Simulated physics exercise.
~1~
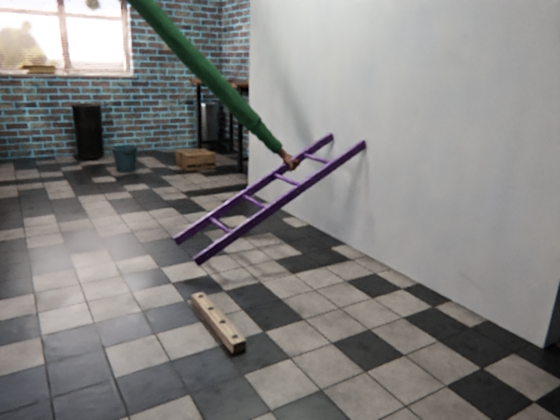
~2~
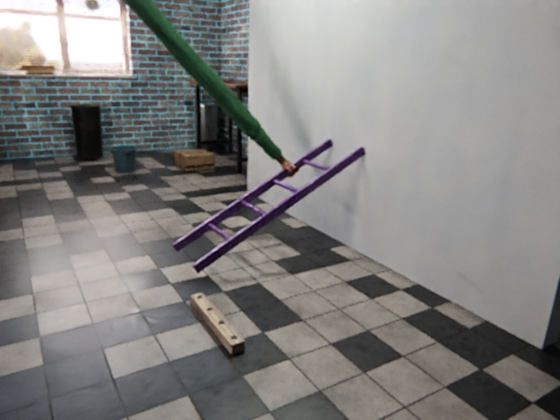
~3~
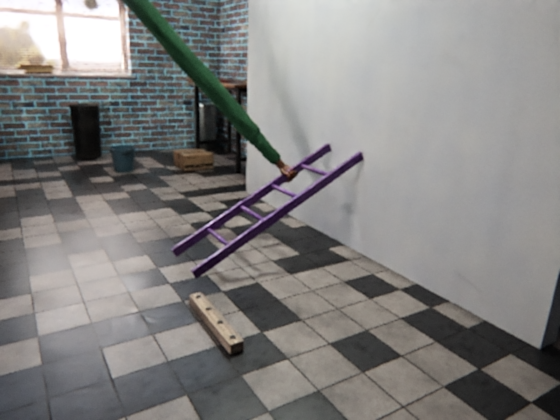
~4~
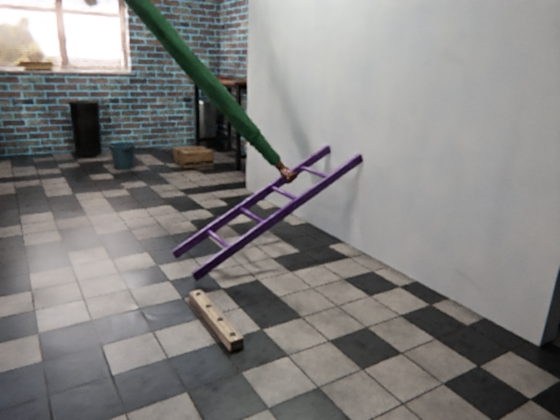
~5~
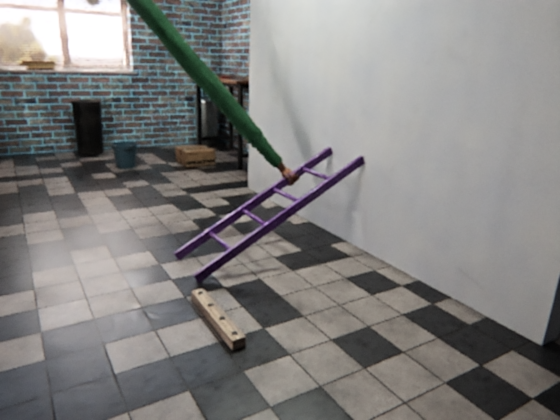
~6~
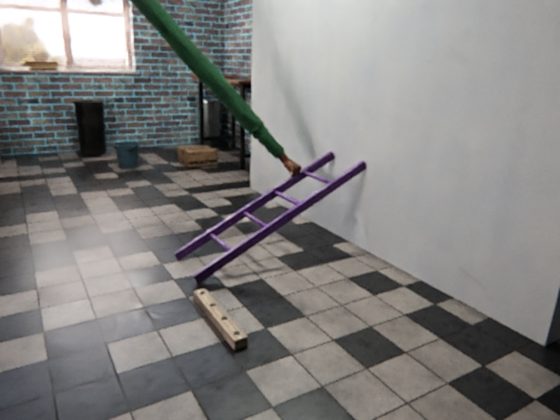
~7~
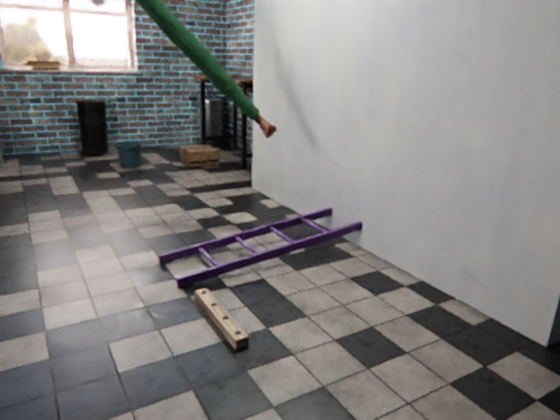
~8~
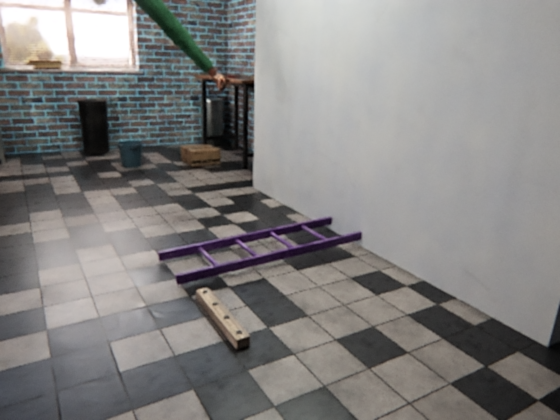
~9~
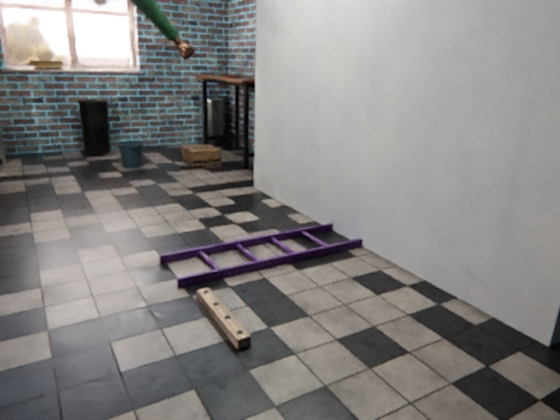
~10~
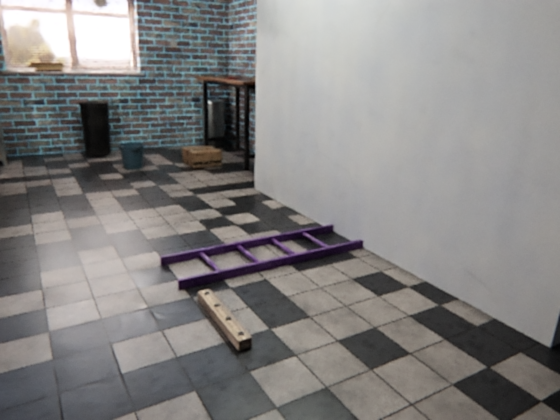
Green-sleeved arm lowering a purple ladder against a white wall, then letting go and withdrawing as it drops flat onto checkered tiles.
